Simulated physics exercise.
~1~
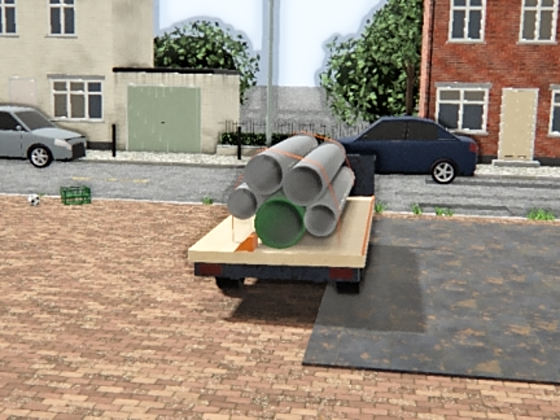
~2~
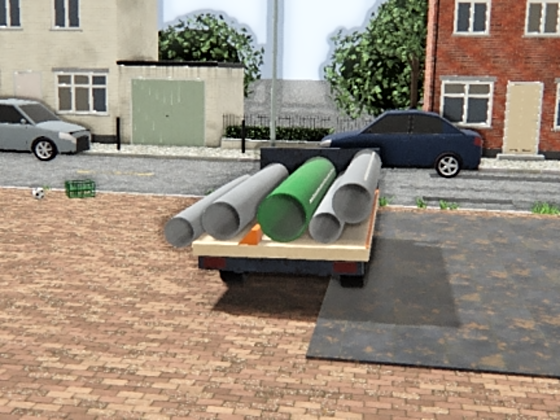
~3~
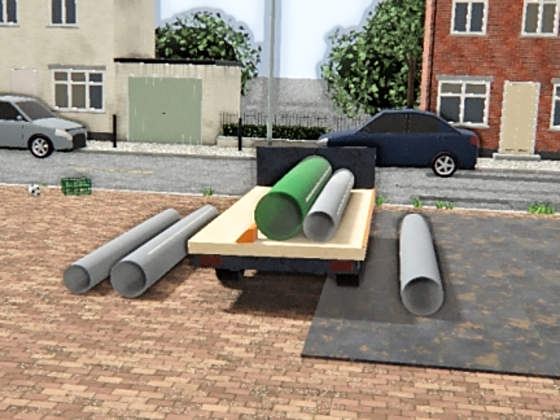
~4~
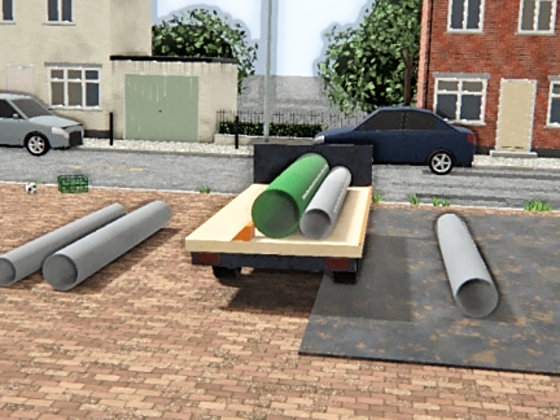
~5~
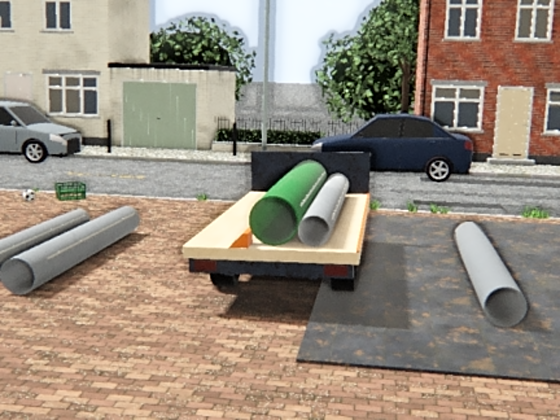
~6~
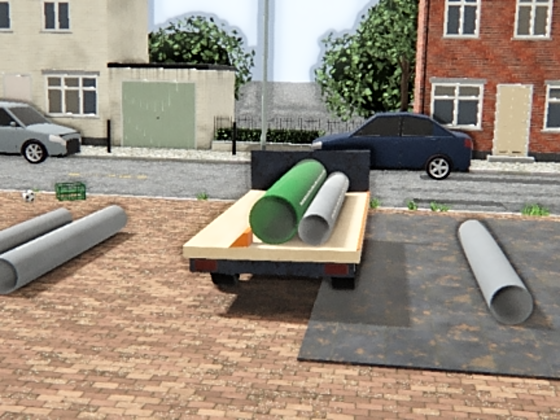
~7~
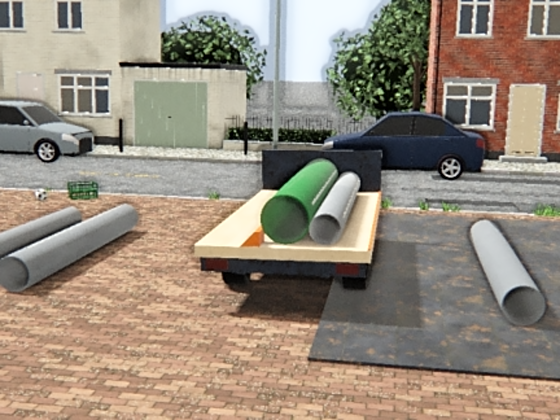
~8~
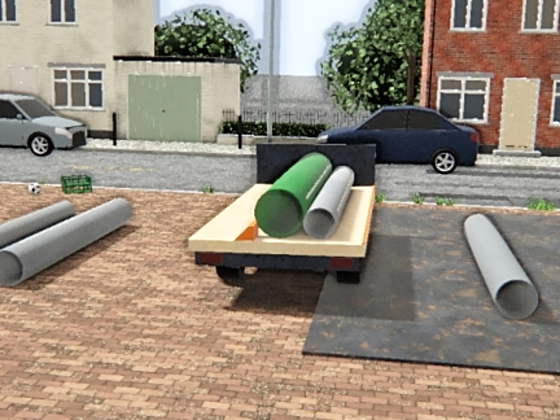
A parked trailer held a stack of grey pipes and one green pipe, which spread across the deck before two greys rolled off to the left and one to the right, leaving the green one and a grey one resting side by side aboard.
